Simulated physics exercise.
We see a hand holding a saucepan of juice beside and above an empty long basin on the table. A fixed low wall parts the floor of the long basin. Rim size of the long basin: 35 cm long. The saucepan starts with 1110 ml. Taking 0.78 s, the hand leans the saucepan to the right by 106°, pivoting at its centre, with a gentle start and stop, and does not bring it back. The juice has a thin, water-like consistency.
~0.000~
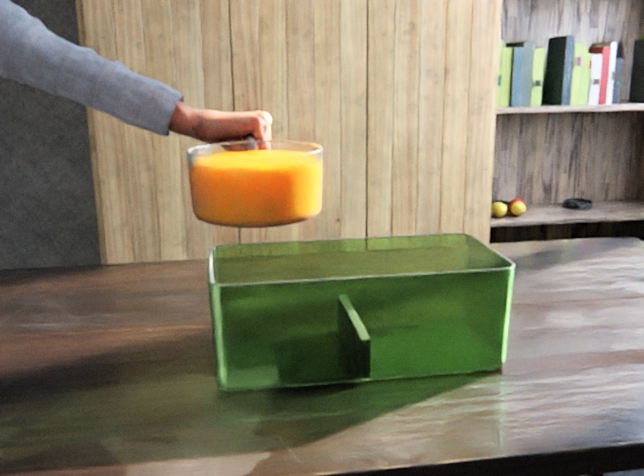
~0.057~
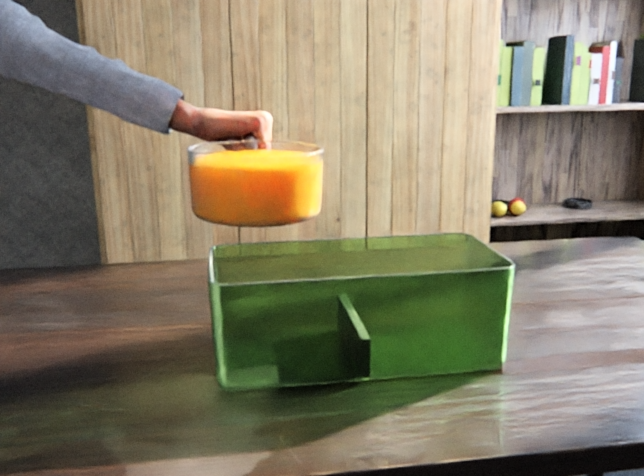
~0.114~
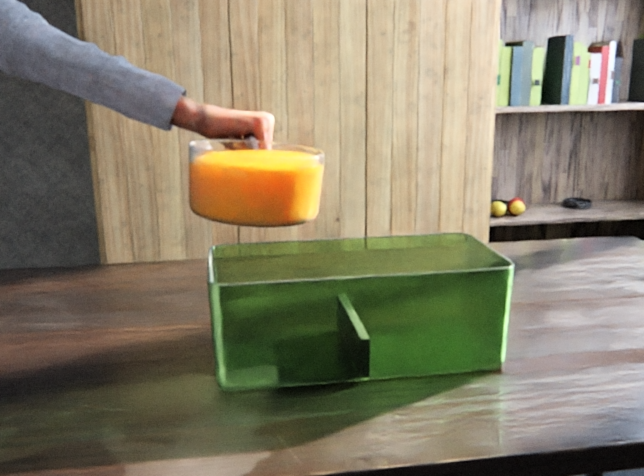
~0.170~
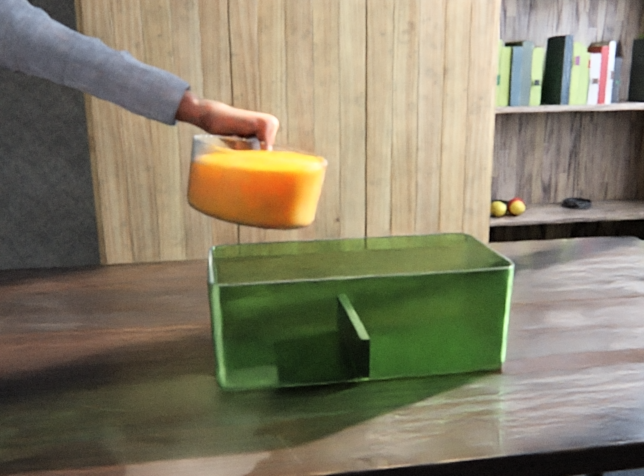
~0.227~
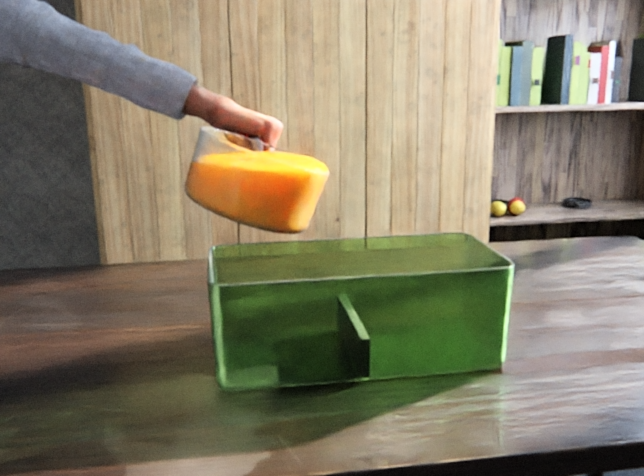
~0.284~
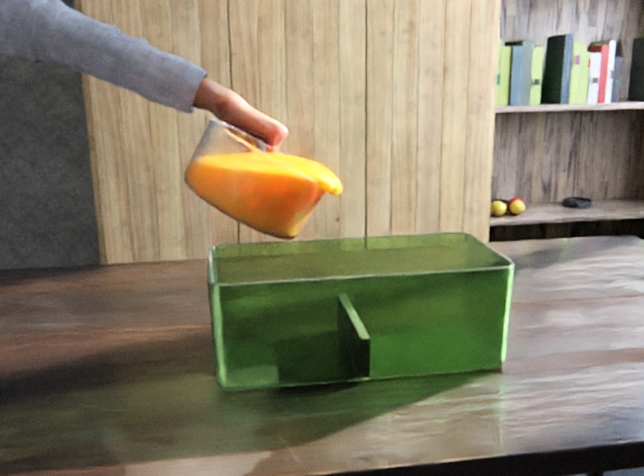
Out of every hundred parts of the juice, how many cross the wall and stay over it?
About 63 in every hundred.
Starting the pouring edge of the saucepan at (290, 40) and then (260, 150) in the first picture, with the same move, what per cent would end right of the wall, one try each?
In turn about 60 and 10 per cent.
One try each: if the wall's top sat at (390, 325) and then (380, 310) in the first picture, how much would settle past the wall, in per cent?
I'd say 20 percent on the first go, 25 percent on the next.
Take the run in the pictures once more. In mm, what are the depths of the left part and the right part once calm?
The left side settles near 16 mm and the right side near 26 mm.
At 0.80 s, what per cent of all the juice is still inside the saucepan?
Around 5 in a hundred is still there.
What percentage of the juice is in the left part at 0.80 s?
Reading: Approx. 30 per cent.
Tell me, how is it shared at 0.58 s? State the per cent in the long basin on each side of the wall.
Left roughly 7, right roughly 40.
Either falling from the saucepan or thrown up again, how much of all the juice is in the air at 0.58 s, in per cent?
Roughly 26 percent.
By 0.58 s the tilt is 90° and 27 per cent is still to pour, 7 is left of the wall and 41 right of it.
By 0.80 s the tilt is 106° and 5 per cent is still to pour, 30 is left of the wall and 62 right of it.
By 1.03 s the tilt is 106° and 0 per cent is still to pour, 36 is left of the wall and 62 right of it.
By 1.28 s the tilt is 106° and 0 per cent is still to pour, 37 is left of the wall and 63 right of it.
At rest 37 per cent lies left of the wall, 63 right of it and 0 outside.
